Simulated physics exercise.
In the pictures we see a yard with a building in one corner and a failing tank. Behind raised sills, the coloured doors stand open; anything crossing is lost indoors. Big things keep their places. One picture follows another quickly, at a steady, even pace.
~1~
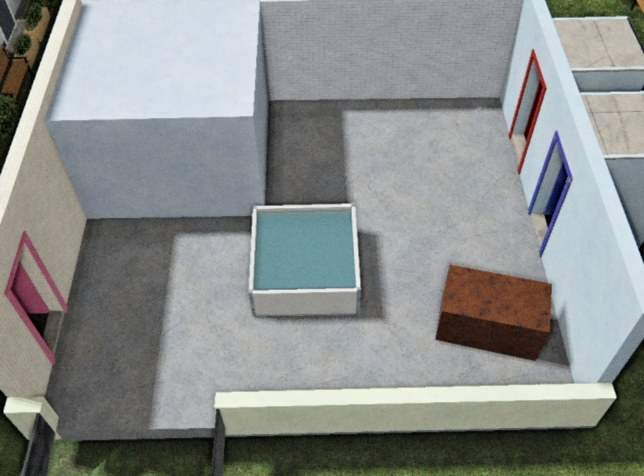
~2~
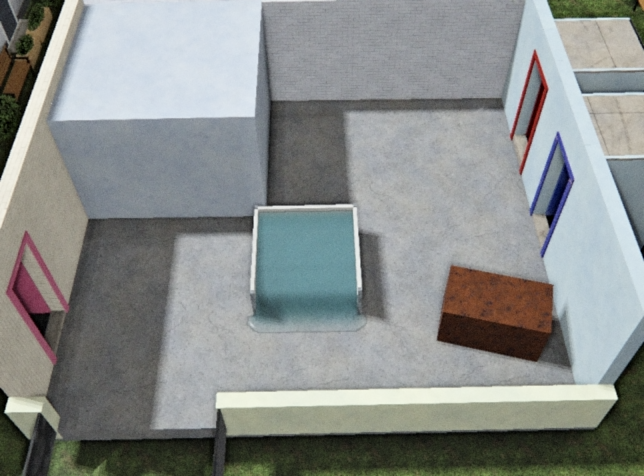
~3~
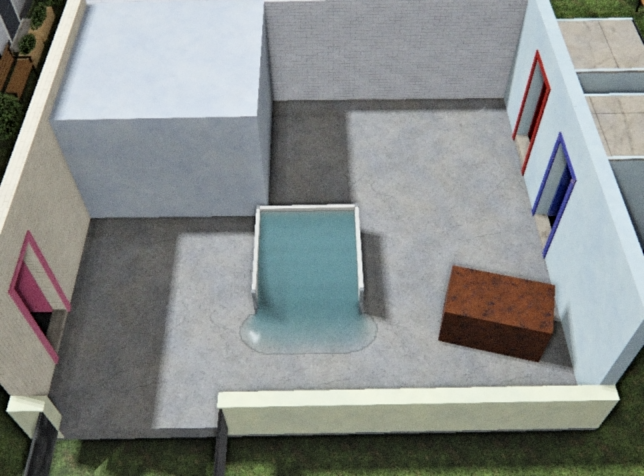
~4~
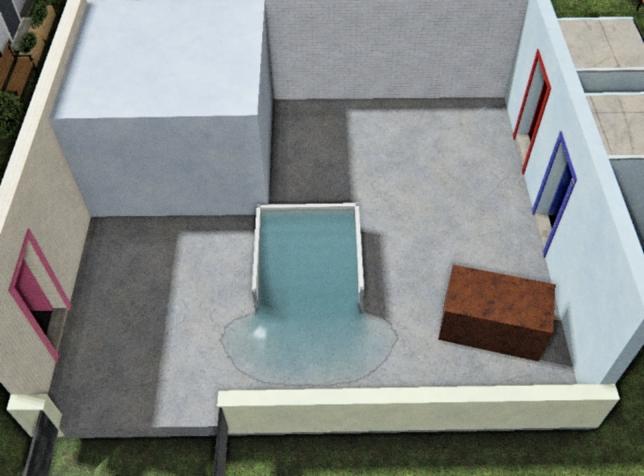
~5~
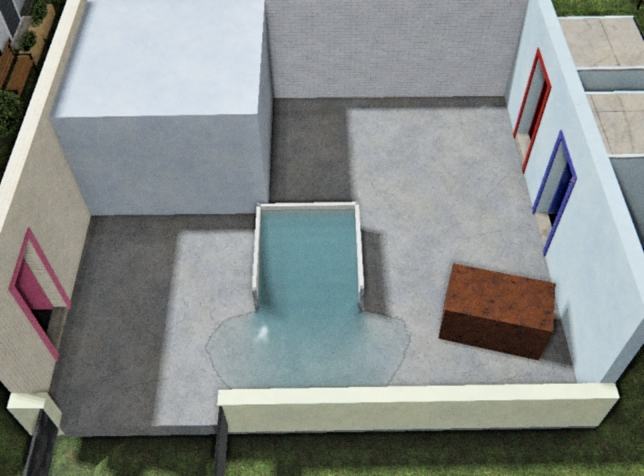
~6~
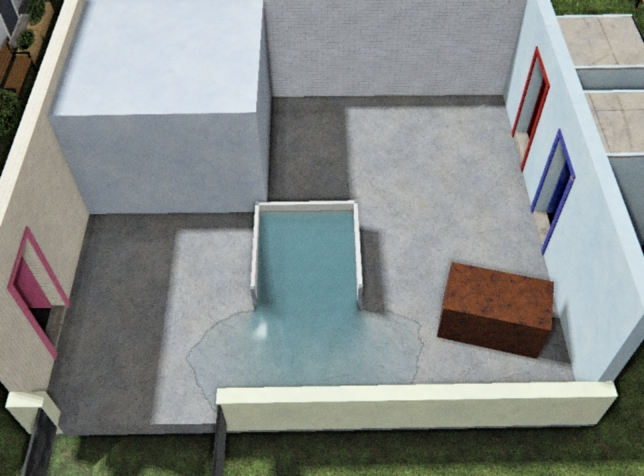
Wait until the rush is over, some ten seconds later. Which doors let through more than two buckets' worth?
One by one: The red door ends up at or below the line. The pink door ends up at or below the line. The blue door ends up at or below the line.
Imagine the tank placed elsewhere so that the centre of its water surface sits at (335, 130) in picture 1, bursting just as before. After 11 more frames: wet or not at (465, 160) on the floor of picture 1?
At that place: Free of water.
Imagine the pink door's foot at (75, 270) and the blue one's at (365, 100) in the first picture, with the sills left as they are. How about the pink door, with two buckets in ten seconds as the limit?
Note - pink one: Short of the mark.
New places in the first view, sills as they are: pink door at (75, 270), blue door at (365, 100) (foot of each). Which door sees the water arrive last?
I reckon it's the blue door.
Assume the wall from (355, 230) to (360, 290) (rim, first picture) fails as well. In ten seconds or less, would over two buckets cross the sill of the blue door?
Note: Blue door crosses the line.
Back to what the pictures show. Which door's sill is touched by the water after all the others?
It's the red one.
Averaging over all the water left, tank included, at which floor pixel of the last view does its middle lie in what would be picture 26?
Centre point: Around (336, 348).
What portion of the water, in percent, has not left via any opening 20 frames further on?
About 90 per cent.
A moment on, water covers 15 % of the floor; the red door not reached, the pink door not reached, the blue door not reached.
Next, water covers 20 % of the floor; the red door not reached, the pink door not reached, the blue door not reached.
Then, water covers 35 % of the floor; the red door not reached, the pink door wet at the sill, nothing in, the blue door wet at the sill, nothing in.
Later, water covers 65 % of the floor; the red door wet at the sill, nothing in, the pink door under two buckets in, the blue door wet at the sill, nothing in.
In the end, water covers 90 % of the floor; the red door wet at the sill, nothing in, the pink door under two buckets in, the blue door wet at the sill, nothing in.
